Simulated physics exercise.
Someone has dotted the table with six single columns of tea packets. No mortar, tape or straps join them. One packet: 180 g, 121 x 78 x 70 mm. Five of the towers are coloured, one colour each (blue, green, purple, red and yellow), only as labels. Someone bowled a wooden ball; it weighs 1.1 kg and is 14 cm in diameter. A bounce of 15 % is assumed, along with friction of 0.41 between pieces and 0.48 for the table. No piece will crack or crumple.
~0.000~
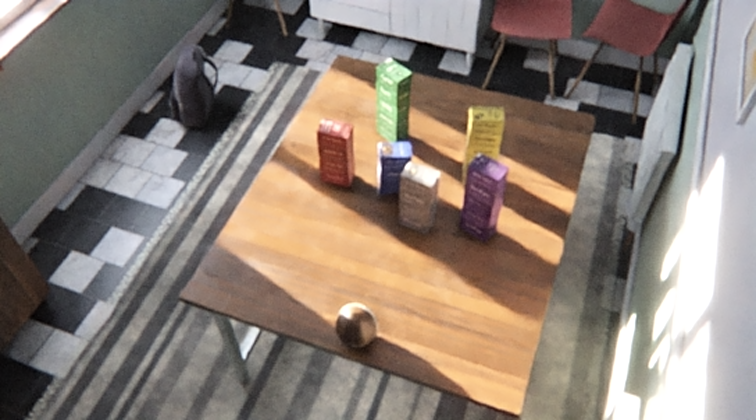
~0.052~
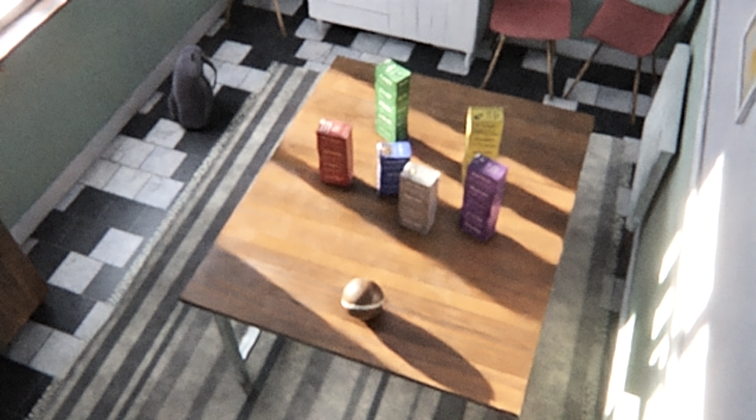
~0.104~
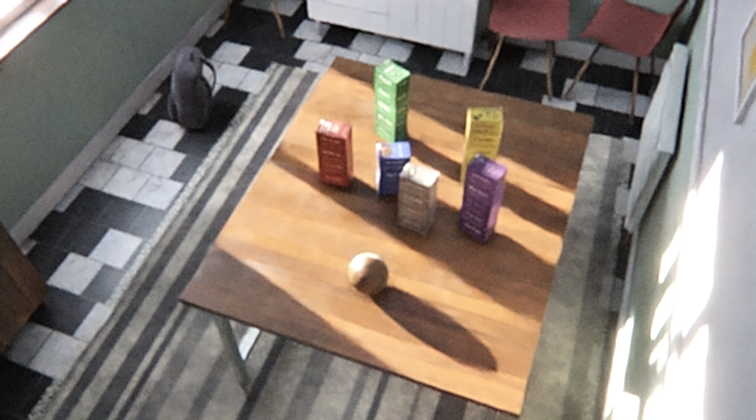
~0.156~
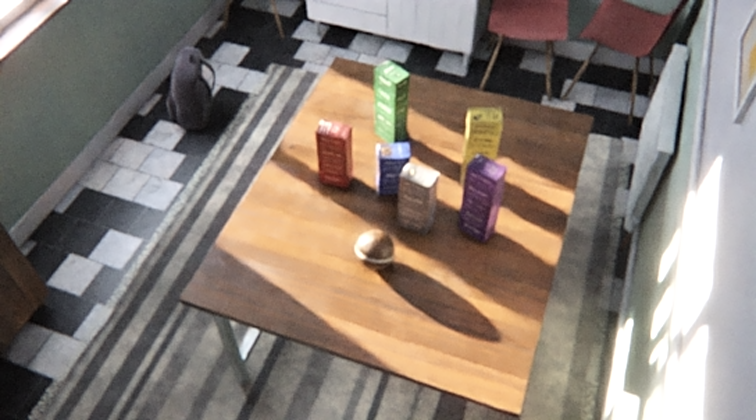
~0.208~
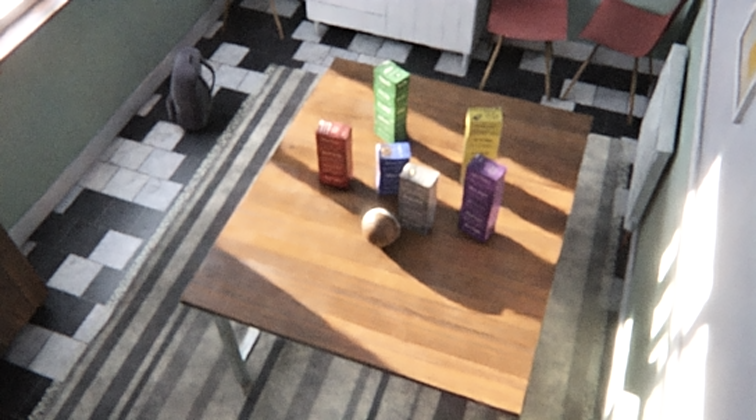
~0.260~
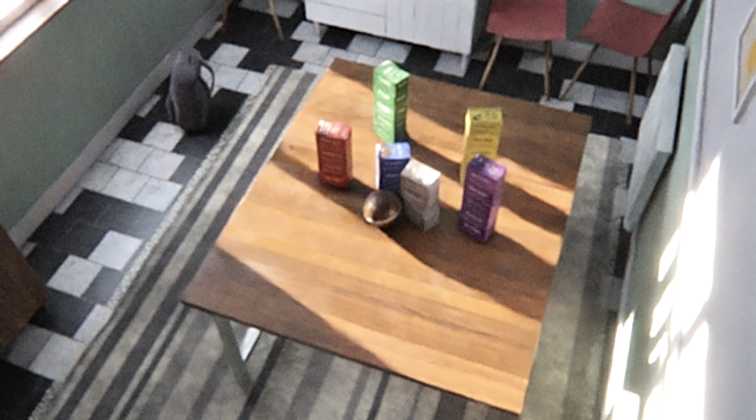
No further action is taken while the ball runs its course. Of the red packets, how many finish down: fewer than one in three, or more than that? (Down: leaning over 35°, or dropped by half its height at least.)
Of the red packets, fewer than one in three.
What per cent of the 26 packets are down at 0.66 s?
10 %.
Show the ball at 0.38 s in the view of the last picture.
Around (382, 178).
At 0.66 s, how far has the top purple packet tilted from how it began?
I'd put it at roughly 0 degrees away from its starting angle.
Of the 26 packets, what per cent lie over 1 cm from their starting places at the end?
45 in a hundred.
Around 0.38 s, ball still moving; none of the 4 red packets down (0 of 26 in all colours); top red packet unmoved; top blue packet tipped 19°.
Around 0.66 s, ball still moving; none of the 4 red packets down (2 of 26 in all colours); top red packet unmoved; top blue packet on its side.
Finally (1.7 s), ball rolling away; none of the 4 red packets down (2 of 26 in all colours); top red packet unmoved; top blue packet on its side. That is 0 per cent. Seen by the last camera, middles, top red packet near (334, 136), top blue packet near (409, 170).
